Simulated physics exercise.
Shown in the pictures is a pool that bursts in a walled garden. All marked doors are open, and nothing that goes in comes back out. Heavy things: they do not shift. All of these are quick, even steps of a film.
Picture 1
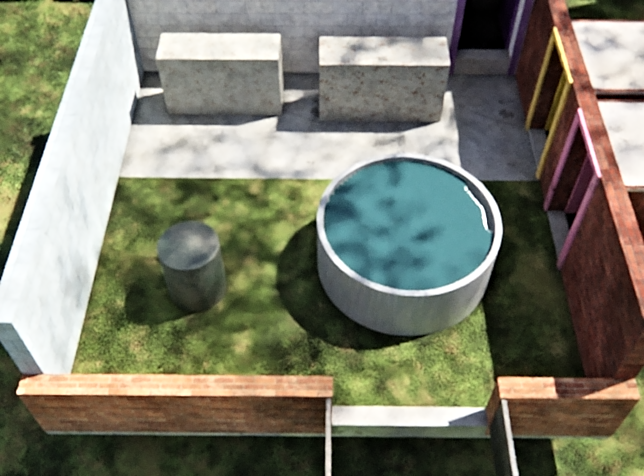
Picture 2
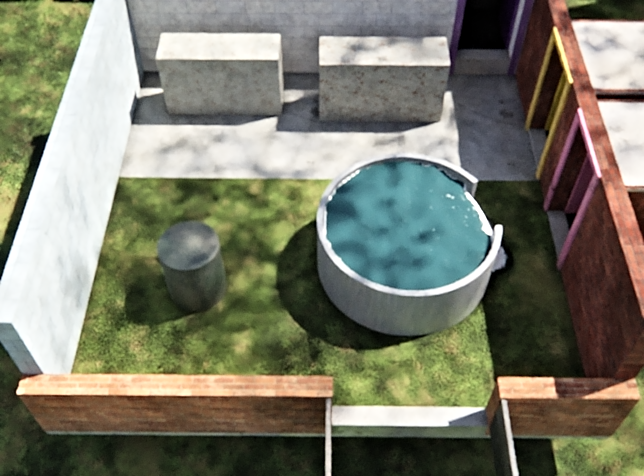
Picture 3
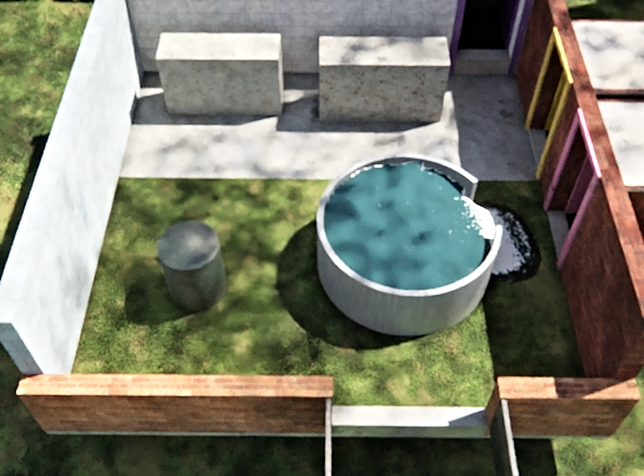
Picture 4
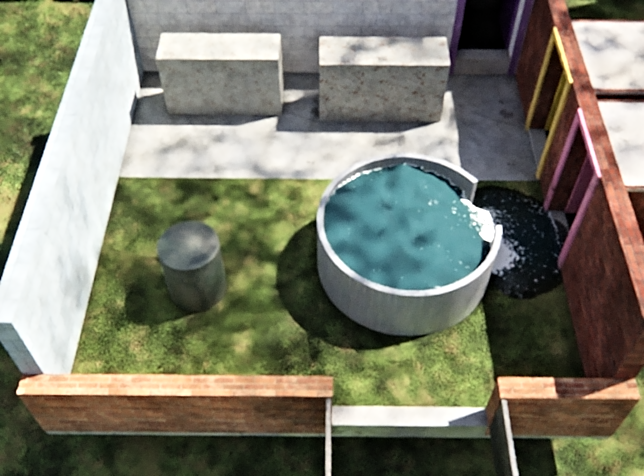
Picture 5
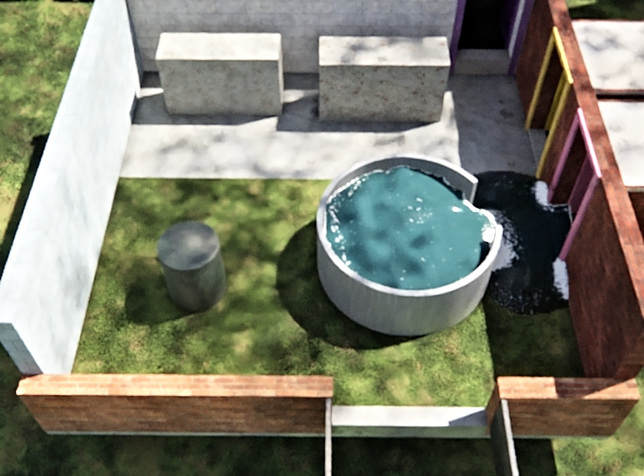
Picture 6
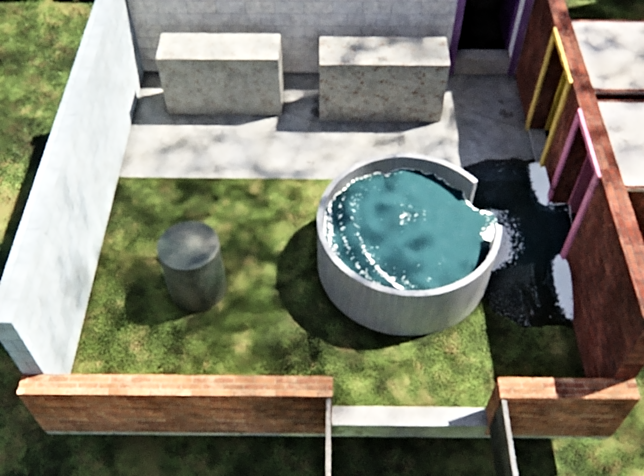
In a walled garden, a round tank bursts open and water pours out to the right.
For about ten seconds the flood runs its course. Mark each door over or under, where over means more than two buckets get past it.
Pink door - over; purple door - under; yellow door - over.
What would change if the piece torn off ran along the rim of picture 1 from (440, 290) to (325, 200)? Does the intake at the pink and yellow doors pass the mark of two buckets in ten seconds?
My reading: The pink one stays under, the yellow one floods.
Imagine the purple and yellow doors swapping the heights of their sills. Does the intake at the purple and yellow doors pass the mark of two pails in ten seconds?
First purple door gets too much, then yellow door doesn't reach it.
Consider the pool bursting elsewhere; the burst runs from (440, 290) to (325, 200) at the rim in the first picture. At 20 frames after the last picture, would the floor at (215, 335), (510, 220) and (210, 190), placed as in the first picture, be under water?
Submerged, bone-dry, submerged.
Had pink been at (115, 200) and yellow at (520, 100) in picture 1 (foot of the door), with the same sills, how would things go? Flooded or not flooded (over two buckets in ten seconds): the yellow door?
I'd say the yellow door beats the mark.
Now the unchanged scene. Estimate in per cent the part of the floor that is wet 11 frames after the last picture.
25 %, roughly.
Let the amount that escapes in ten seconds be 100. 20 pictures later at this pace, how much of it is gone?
My guess would be around 60 percent.
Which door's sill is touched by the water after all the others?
My answer is the door marked purple.
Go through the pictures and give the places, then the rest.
Still water in the round tank at (408, 223), in the first picture.
Water pours out at (482, 231) and has run to a hidden place, in the second picture.
Water pours out at (481, 233) and has run to (519, 221), in the third picture.
The front is at (547, 211), out from the gap at (481, 234), in the fourth picture.
Water pours out at (481, 234) and has run to (540, 183), in the fifth picture.
The front is at (535, 162), out from the gap at (481, 233), in the sixth picture.
A moment on, water covers 15 % of the floor; the pink door far over two buckets in, the purple door not reached, the yellow door under two buckets in.
Next, water covers 25 % of the floor; the pink door far over two buckets in, the purple door wet at the sill, nothing in, the yellow door under two buckets in.
Then, water covers 35 % of the floor; the pink door far over two buckets in, the purple door wet at the sill, nothing in, the yellow door over two buckets in.
Later, water covers 60 % of the floor; the pink door far over two buckets in, the purple door wet at the sill, nothing in, the yellow door over two buckets in.
In the end, water covers 85 % of the floor; the pink door far over two buckets in, the purple door wet at the sill, nothing in, the yellow door over two buckets in.
